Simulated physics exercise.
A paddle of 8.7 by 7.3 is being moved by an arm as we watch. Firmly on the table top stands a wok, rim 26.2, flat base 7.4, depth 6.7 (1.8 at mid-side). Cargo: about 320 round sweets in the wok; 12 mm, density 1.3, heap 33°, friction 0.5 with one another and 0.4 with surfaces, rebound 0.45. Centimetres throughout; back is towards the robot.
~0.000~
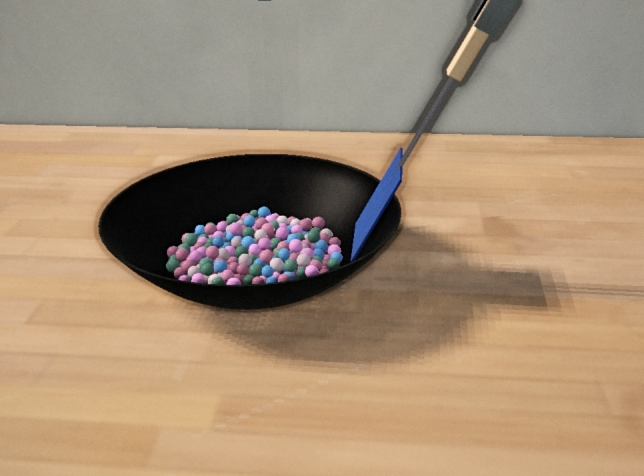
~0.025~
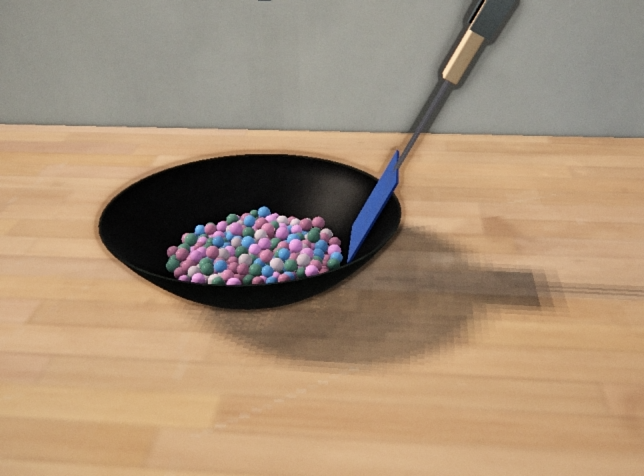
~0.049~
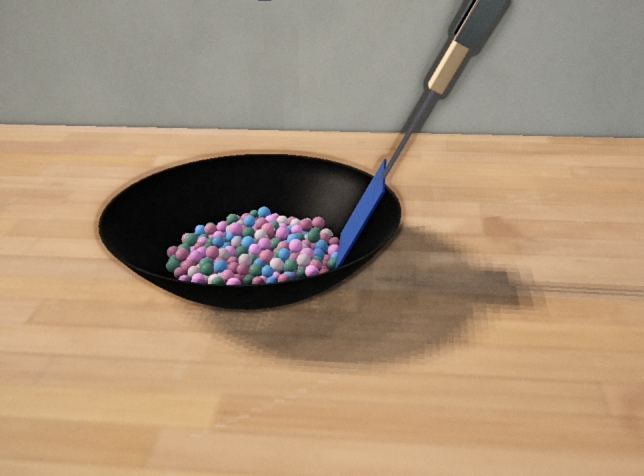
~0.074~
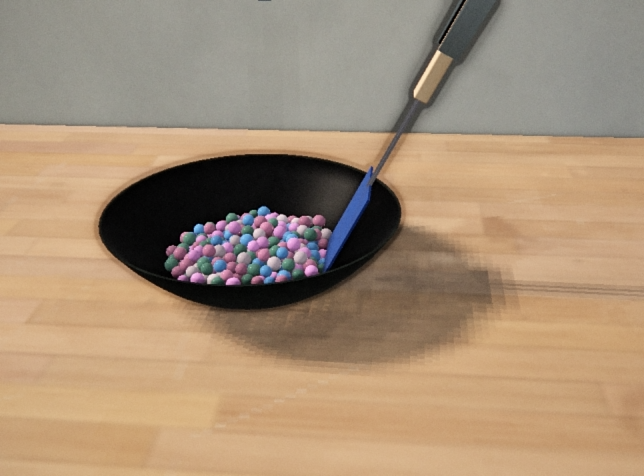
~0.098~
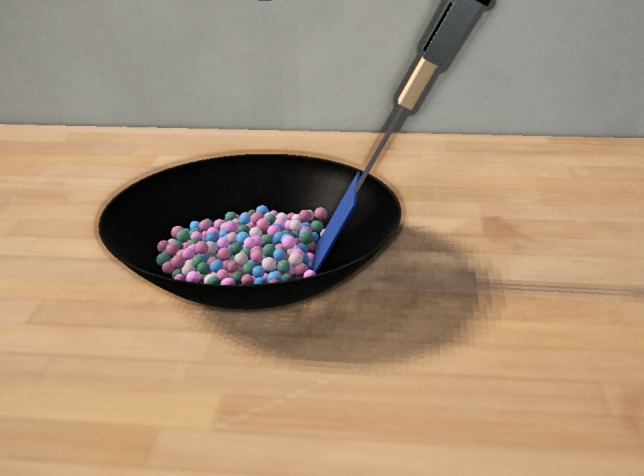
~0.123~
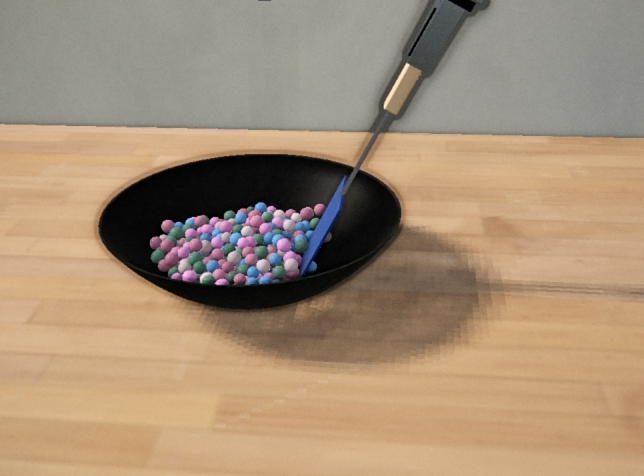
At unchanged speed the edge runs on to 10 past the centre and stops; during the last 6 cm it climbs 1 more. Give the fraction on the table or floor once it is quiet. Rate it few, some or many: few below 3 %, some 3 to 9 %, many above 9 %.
Many, above 9 %.
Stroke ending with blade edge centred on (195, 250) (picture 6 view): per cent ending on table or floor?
About 0 per cent.
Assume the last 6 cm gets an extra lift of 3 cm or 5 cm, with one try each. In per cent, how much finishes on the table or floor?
Result, in order: Approx. 30 % and 20 %.
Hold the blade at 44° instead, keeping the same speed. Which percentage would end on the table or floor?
My guess is close to 25 per cent.
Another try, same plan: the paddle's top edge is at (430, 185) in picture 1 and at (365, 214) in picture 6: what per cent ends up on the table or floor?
Near 30 in a hundred.
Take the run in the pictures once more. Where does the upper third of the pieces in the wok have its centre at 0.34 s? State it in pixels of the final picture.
Roughly pixel (152, 211).
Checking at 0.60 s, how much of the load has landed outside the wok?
25 per cent.
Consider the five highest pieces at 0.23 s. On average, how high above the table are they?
Roughly 6 centimetres.
By 0.23 s, sloping 63°, highest piece 6 above the table; 322 in the wok.
By 0.34 s, sloping 63°, highest piece 8 above the table; 322 in the wok.
By 0.60 s, sloping 63°, highest piece 8 above the table; 229 in the wok, 85 on the table or floor, 8 on the blade or in flight.
By 1.65 s, sloping 63°, highest piece 8 above the table; 228 in the wok, 94 on the table or floor.
Final count, 228 in the wok, 94 on the table or floor. That is 29 % on the table or floor.
